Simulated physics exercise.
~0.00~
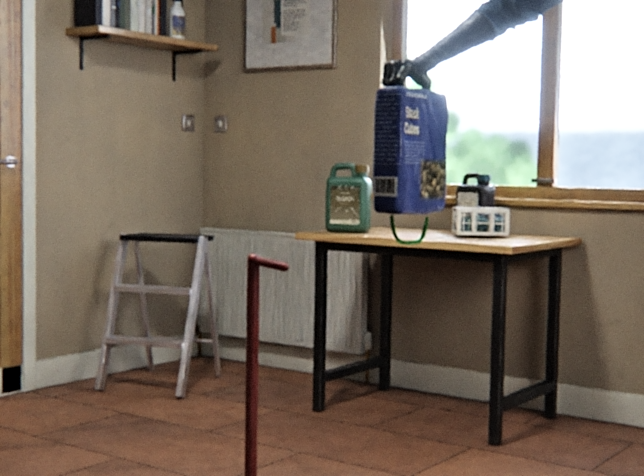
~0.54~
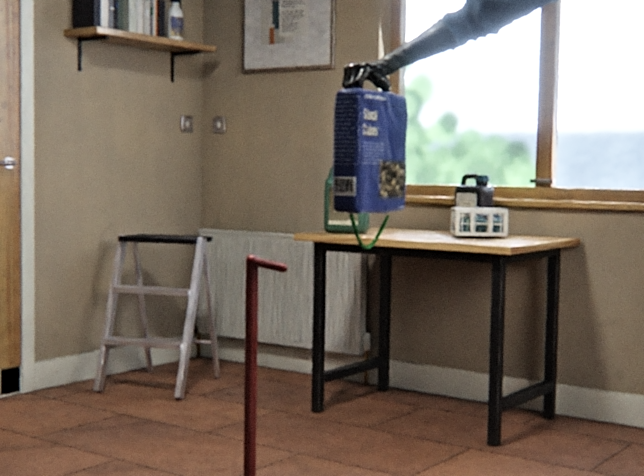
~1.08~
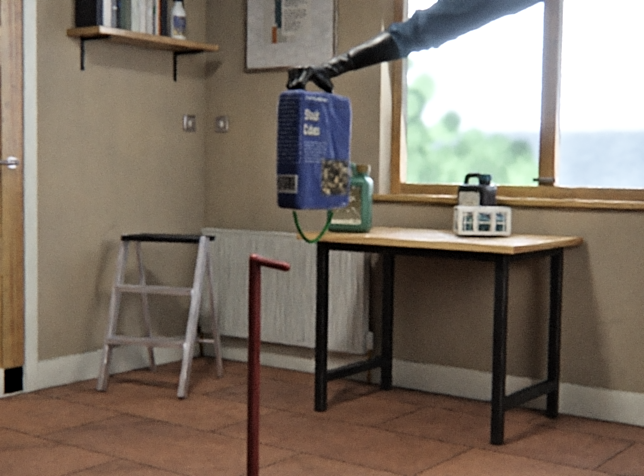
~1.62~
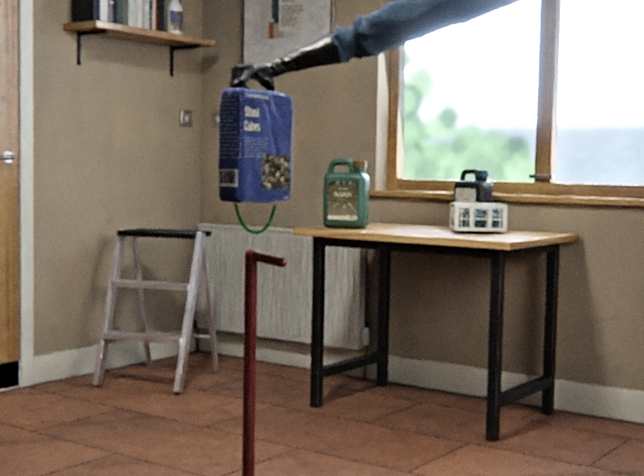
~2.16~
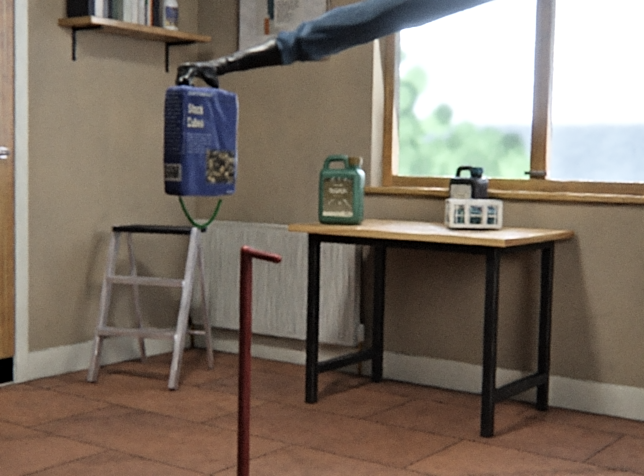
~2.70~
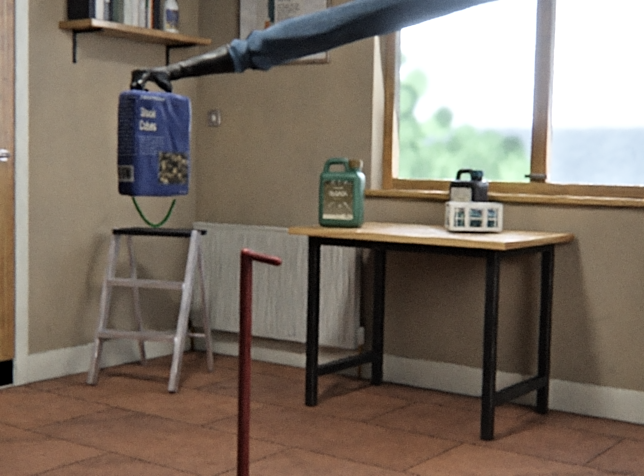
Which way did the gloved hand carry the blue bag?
The hand carried the blue bag to the left, away from the table and toward the stepladder.
